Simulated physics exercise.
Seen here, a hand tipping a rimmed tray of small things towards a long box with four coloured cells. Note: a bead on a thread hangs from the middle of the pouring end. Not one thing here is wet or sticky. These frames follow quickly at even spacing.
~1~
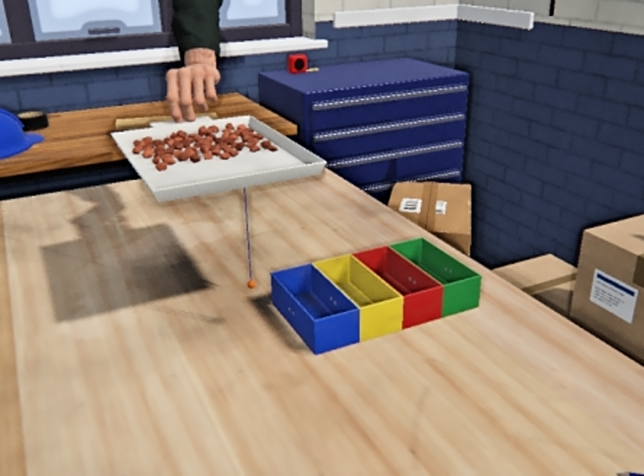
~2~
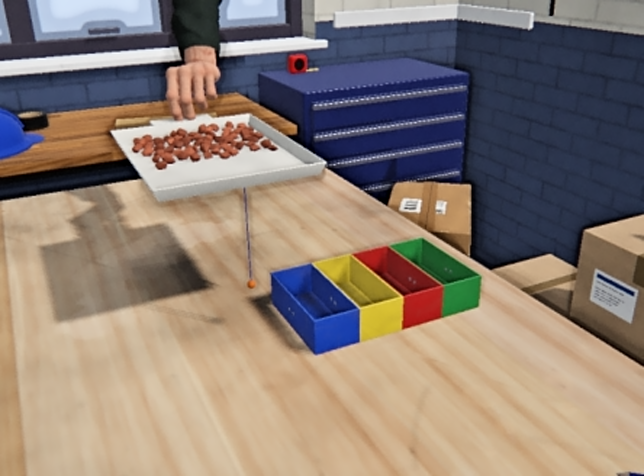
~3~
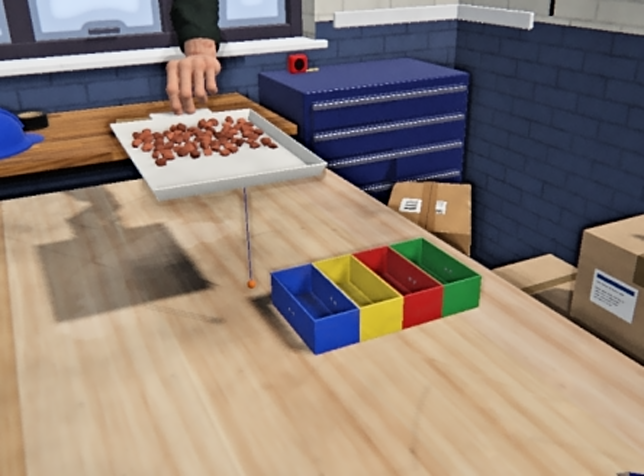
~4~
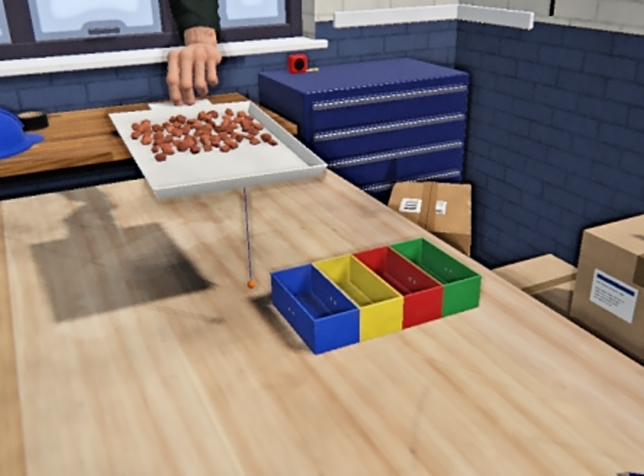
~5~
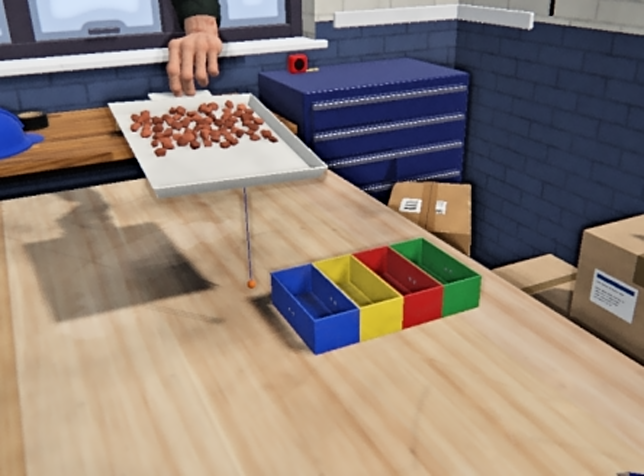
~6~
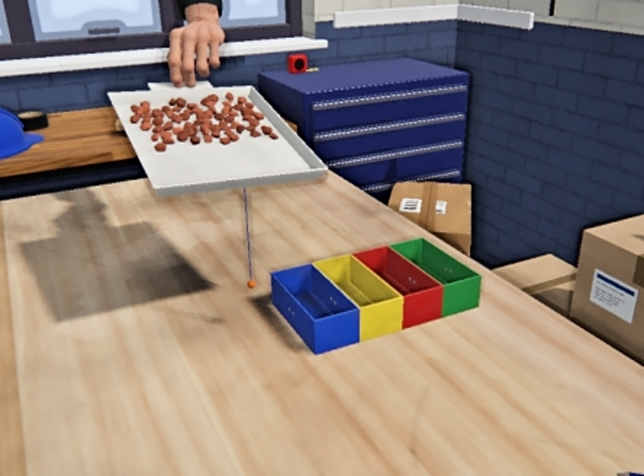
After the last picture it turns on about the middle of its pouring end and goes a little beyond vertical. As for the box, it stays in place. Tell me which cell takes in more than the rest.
I would say the blue cell.
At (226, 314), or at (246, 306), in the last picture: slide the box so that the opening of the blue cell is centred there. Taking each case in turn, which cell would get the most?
So the first one goes to the cell in red and the second to red.
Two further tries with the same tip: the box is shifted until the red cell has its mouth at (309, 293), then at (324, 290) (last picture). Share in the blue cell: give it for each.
In the first position around 0 percent, in the second around 10 percent.
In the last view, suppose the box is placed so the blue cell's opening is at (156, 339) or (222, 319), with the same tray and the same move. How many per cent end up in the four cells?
First 50 %, then 90 %.
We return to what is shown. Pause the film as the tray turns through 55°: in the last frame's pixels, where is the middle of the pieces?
Centre estimate: (293, 174).
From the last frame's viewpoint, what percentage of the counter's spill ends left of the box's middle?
Left fraction: Around 90 per cent.
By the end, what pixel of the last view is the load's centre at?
The centre ends up roughly at (321, 321).
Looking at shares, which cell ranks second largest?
It is that yellow cell.
Shortly afterwards, tray tipped steeply; the bulk on the tray; only a few in the blue cell; near a quarter falling or outside the box.
Next, tray tipped right over; near a third on the tray; near a quarter in the blue cell; near a quarter in the yellow cell; only a few in the red cell; near a quarter falling or outside the box.
Some moments later, tray tipped past a quarter turn; near half in the blue cell; near a quarter in the yellow cell; only a few in the red cell; near a quarter falling or outside the box.
In the end, tray tipped past a quarter turn; near half in the blue cell; near a quarter in the yellow cell; only a few in the red cell; none at all in the green cell; near a quarter outside the box.
